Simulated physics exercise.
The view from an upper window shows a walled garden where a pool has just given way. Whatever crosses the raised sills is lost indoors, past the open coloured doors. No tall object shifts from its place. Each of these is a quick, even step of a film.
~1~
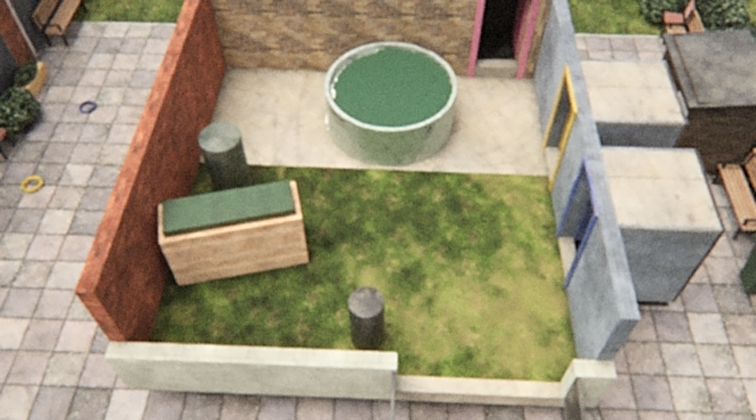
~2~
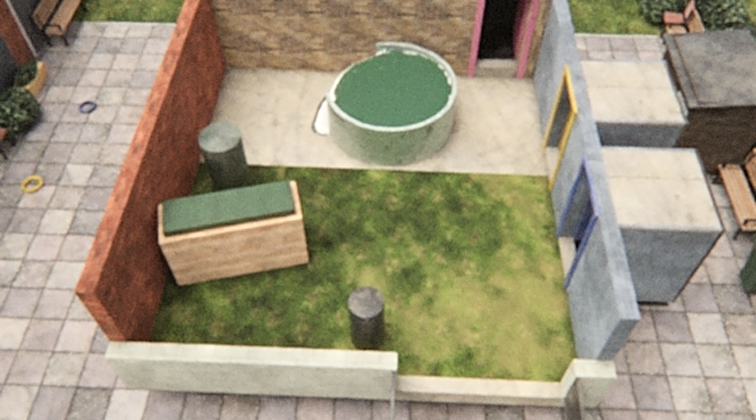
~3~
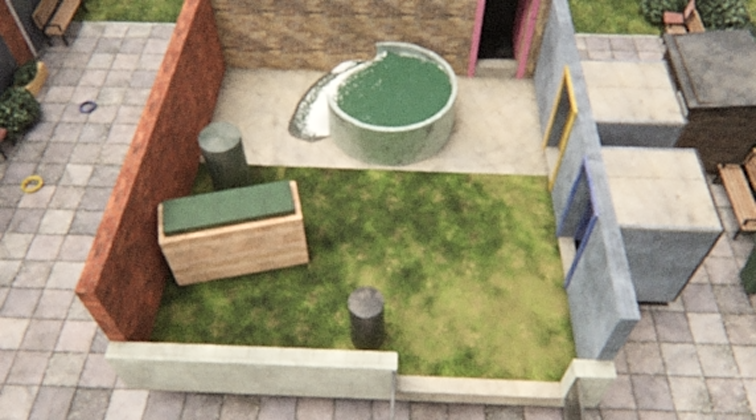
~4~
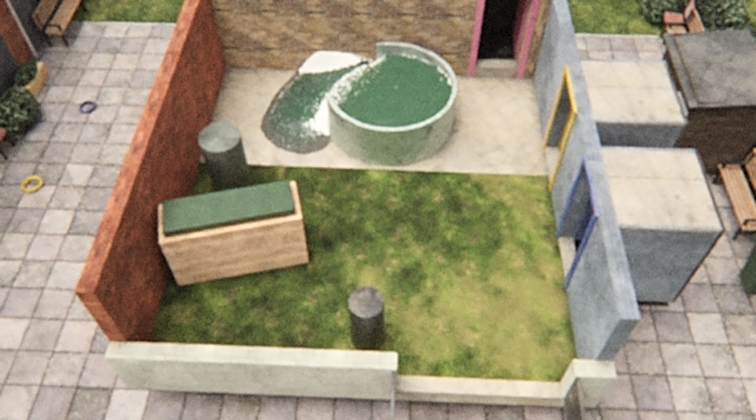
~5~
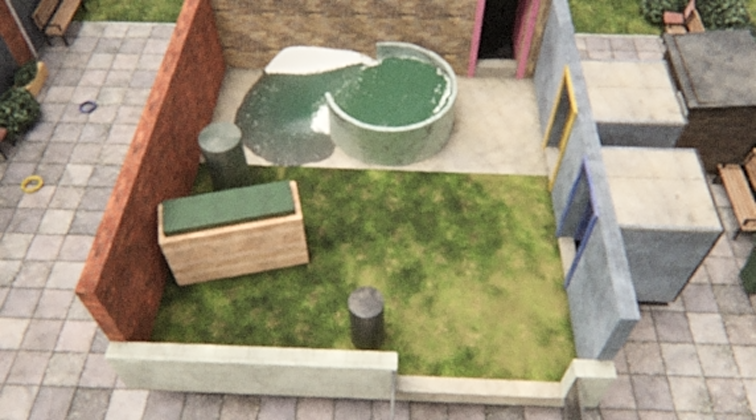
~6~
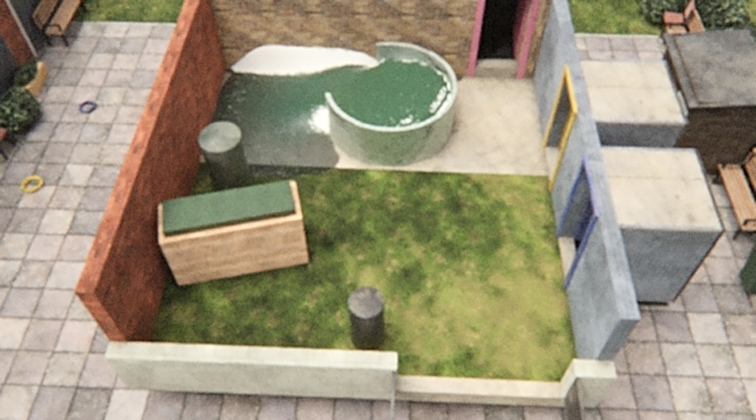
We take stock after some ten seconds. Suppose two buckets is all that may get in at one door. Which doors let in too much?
In order: The yellow door will get two buckets at most; the pink door will get two buckets at most; the blue door will get more than two buckets.
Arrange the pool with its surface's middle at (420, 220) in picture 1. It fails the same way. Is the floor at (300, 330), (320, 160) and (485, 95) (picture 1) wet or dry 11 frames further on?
Result: Inundated; inundated; spared.
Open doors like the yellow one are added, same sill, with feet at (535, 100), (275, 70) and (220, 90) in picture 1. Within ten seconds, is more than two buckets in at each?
Reading them off: Comes out lower, comes out higher, comes out higher.
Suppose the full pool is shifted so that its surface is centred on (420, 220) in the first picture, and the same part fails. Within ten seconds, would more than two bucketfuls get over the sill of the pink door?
One by one - pink door: Below the limit.
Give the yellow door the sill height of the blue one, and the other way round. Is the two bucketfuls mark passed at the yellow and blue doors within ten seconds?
I reckon the yellow door gets more than that, and the blue door gets less than that.
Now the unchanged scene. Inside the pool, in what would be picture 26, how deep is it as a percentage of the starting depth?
Roughly 24 percent.
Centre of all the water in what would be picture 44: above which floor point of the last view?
Close to (350, 162).
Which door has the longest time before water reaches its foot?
Answer: The blue-painted one.
A moment on, water covers 25 % of the floor; the yellow door not reached, the pink door wet at the sill, nothing in, the blue door not reached.
Next, water covers 30 % of the floor; the yellow door not reached, the pink door wet at the sill, nothing in, the blue door not reached.
Then, water covers 45 % of the floor; the yellow door wet at the sill, nothing in, the pink door wet at the sill, nothing in, the blue door not reached.
Later, water covers 85 % of the floor; the yellow door wet at the sill, nothing in, the pink door wet at the sill, nothing in, the blue door under two buckets in.
In the end, water covers 100 % of the floor; the yellow door under two buckets in, the pink door wet at the sill, nothing in, the blue door far over two buckets in.
